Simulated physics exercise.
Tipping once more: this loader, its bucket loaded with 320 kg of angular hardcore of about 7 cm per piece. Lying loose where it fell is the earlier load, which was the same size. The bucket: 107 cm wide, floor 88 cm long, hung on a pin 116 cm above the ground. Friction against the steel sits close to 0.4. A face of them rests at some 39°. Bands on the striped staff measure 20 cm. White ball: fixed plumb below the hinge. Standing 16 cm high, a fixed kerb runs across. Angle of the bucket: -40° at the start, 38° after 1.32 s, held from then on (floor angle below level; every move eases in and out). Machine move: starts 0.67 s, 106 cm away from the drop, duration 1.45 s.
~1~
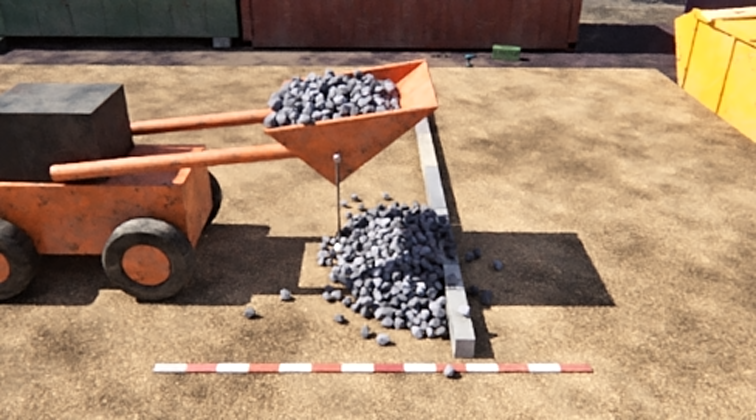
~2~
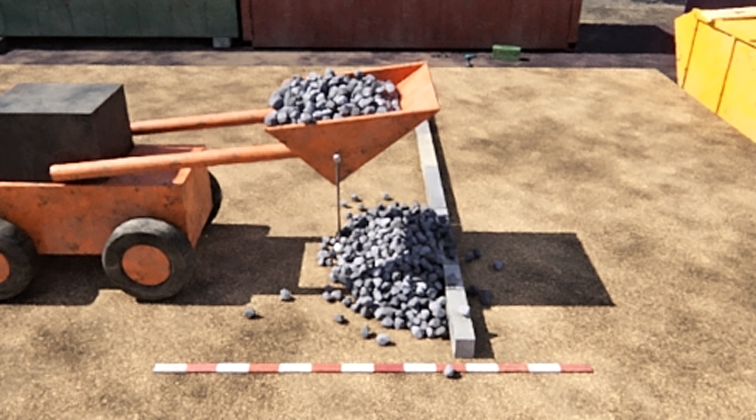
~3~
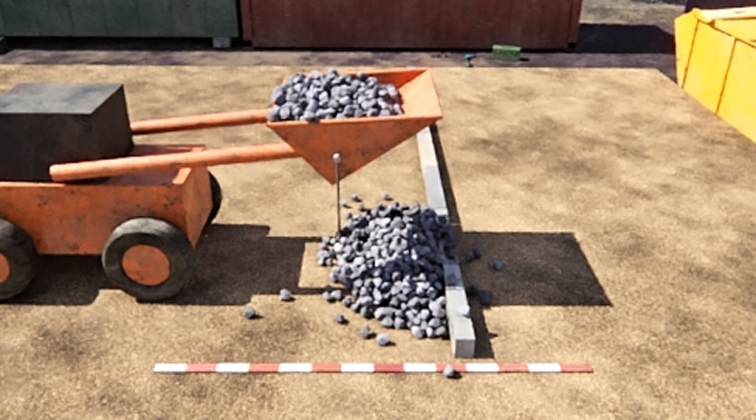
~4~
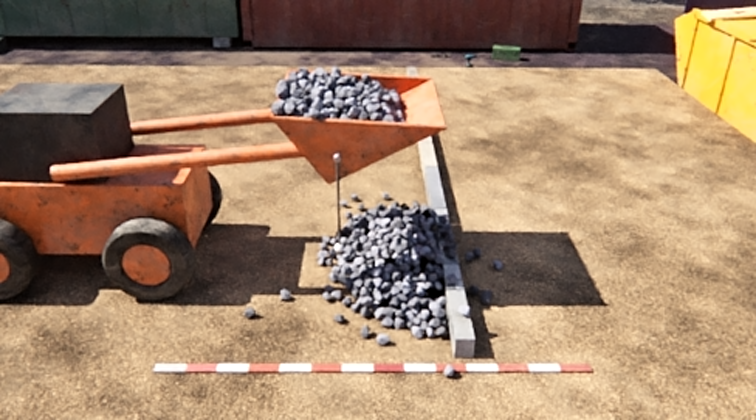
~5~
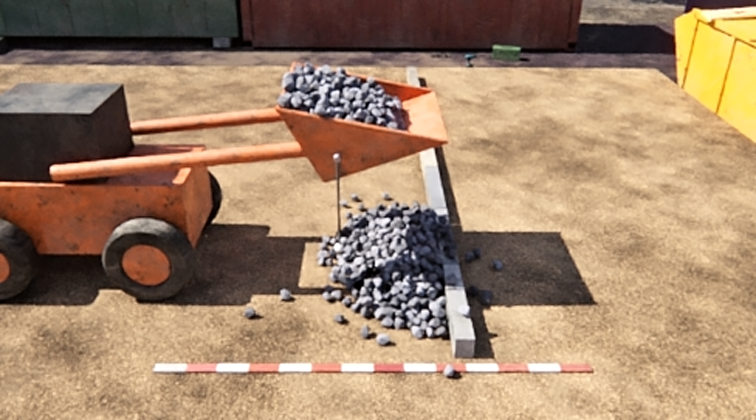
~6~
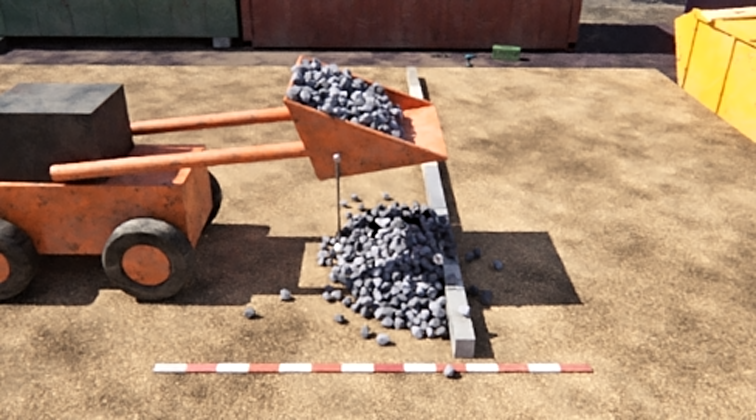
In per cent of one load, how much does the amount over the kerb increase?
About 1 per cent.
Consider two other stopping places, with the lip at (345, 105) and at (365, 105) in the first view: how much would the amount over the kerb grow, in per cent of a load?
Some 0 percent first and 0 percent second.
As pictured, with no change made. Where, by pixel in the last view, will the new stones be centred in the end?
Their middle rests near (357, 245).
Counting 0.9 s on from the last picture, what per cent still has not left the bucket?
That works out to about 30 %.
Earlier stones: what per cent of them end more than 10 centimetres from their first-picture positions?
The answer is about 5 per cent.
Then, 0.4 s after the last picture the floor is at 26°; in per cent of one load, 99 in the bucket, 100 on this side of the kerb, 1 over the kerb; the foremost stones are at (474, 267).
Then, 0.9 s after the last picture the floor is at 38°; in per cent of one load, 30 in the bucket, 169 on this side of the kerb, 1 over the kerb; the foremost stones are at (474, 267).
Then, 2.0 s after the last picture the floor is at 38°; in per cent of one load, 0 in the bucket, 197 on this side of the kerb, 2 over the kerb; the foremost stones are at (488, 271).
Then, 4.6 s after the last picture the floor is at 38°; in per cent of one load, 0 in the bucket, 197 on this side of the kerb, 2 over the kerb; the foremost stones are at (488, 271). Net gain over the kerb, 1.
